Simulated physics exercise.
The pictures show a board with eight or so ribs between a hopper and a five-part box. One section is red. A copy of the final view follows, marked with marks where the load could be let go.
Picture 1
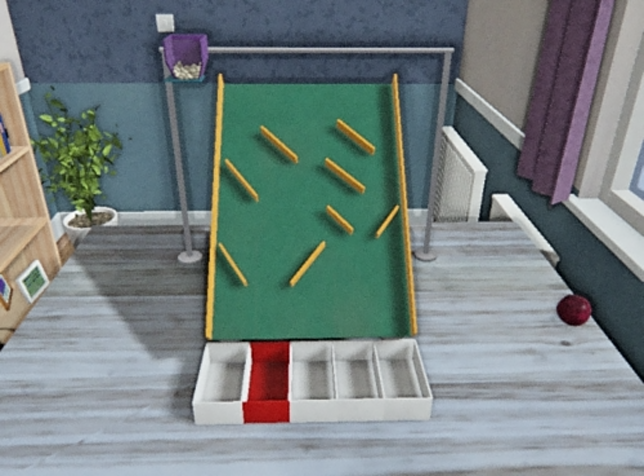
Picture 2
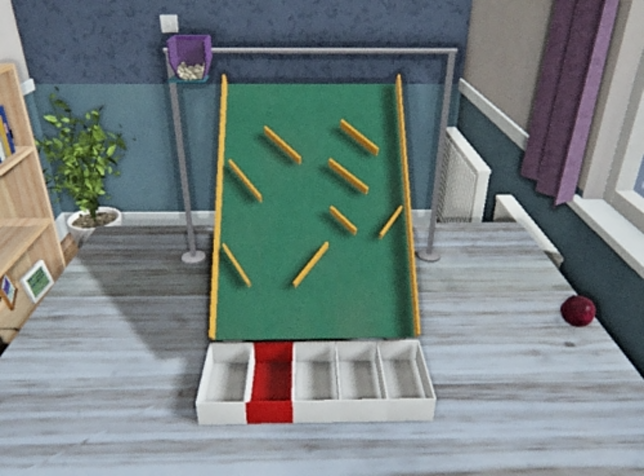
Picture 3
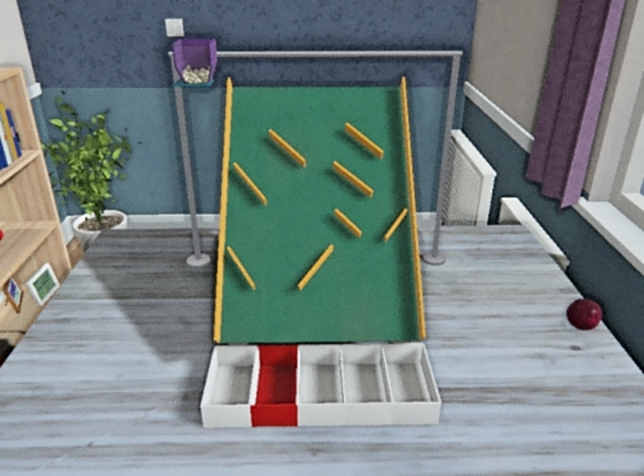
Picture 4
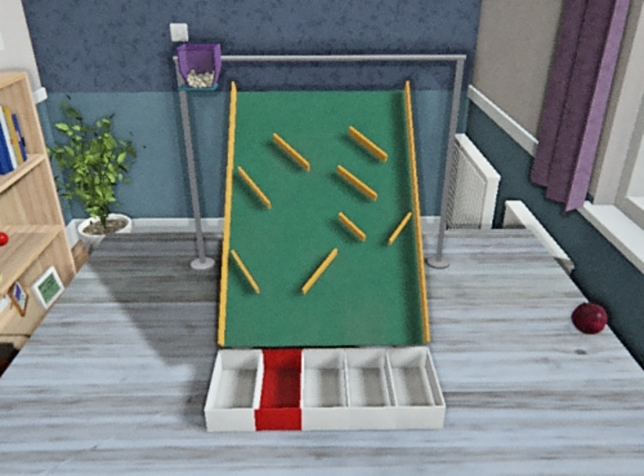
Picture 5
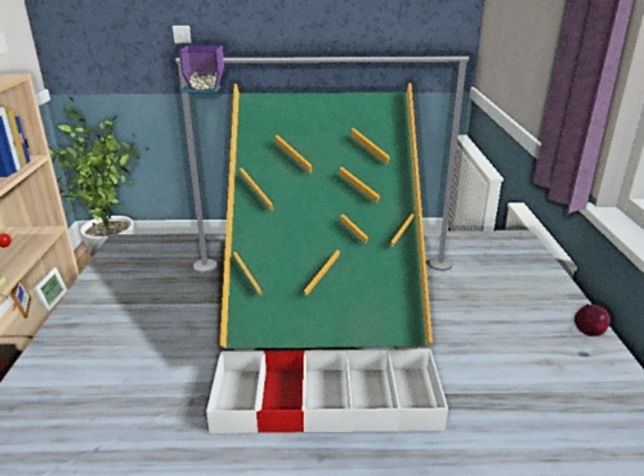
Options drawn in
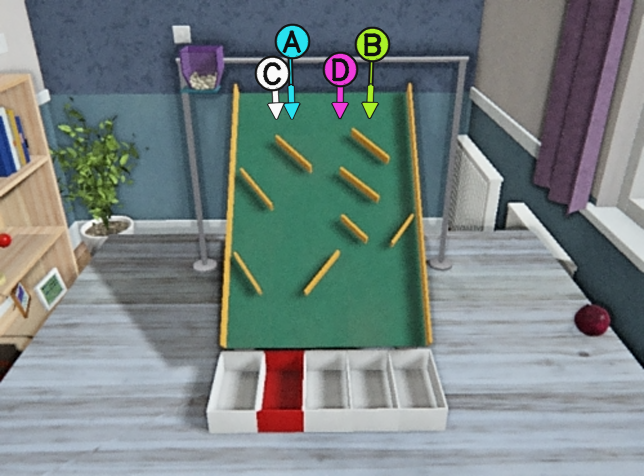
The camera drifts slightly, so the whole view shifts a little to the right and slightly down, while nothing in the scene itself moves. A purple hopper stays above a green board with slanted orange ribs, and a white five-part box with one red section sits below.
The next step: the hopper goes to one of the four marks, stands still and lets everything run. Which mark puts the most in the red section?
Choose C.
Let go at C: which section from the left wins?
The second.
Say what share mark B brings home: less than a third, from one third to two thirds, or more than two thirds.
It is less than a third.
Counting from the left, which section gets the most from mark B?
It is the fourth one.
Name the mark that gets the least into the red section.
It is B.
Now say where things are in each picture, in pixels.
The first frame shows hopper at (189, 72), white beans, door shut.
The second frame shows ribs (265, 127) to (300, 158), (342, 120) to (378, 149), (229, 160) to (260, 196).
The third frame shows ribs (334, 162) to (372, 191), (336, 209) to (361, 233), (386, 237) to (407, 209).
The fourth frame shows ribs (232, 251) to (258, 289), (303, 290) to (336, 249).
The fifth frame shows red section at (280, 420), number 2 of 5 from the left.
On the marked copy, mark A meets the board at (291, 112); mark B meets the board at (369, 112); mark C meets the board at (276, 113); mark D meets the board at (339, 112).
With A, about half in the red section, about a third in other sections, a stray few outside the box.
With B, a stray few in the red section, most in other sections, a small part held on the board, a stray few outside the box.
With C, about two thirds in the red section, about a quarter in other sections.
With D, about a third in the red section, about two thirds in other sections.
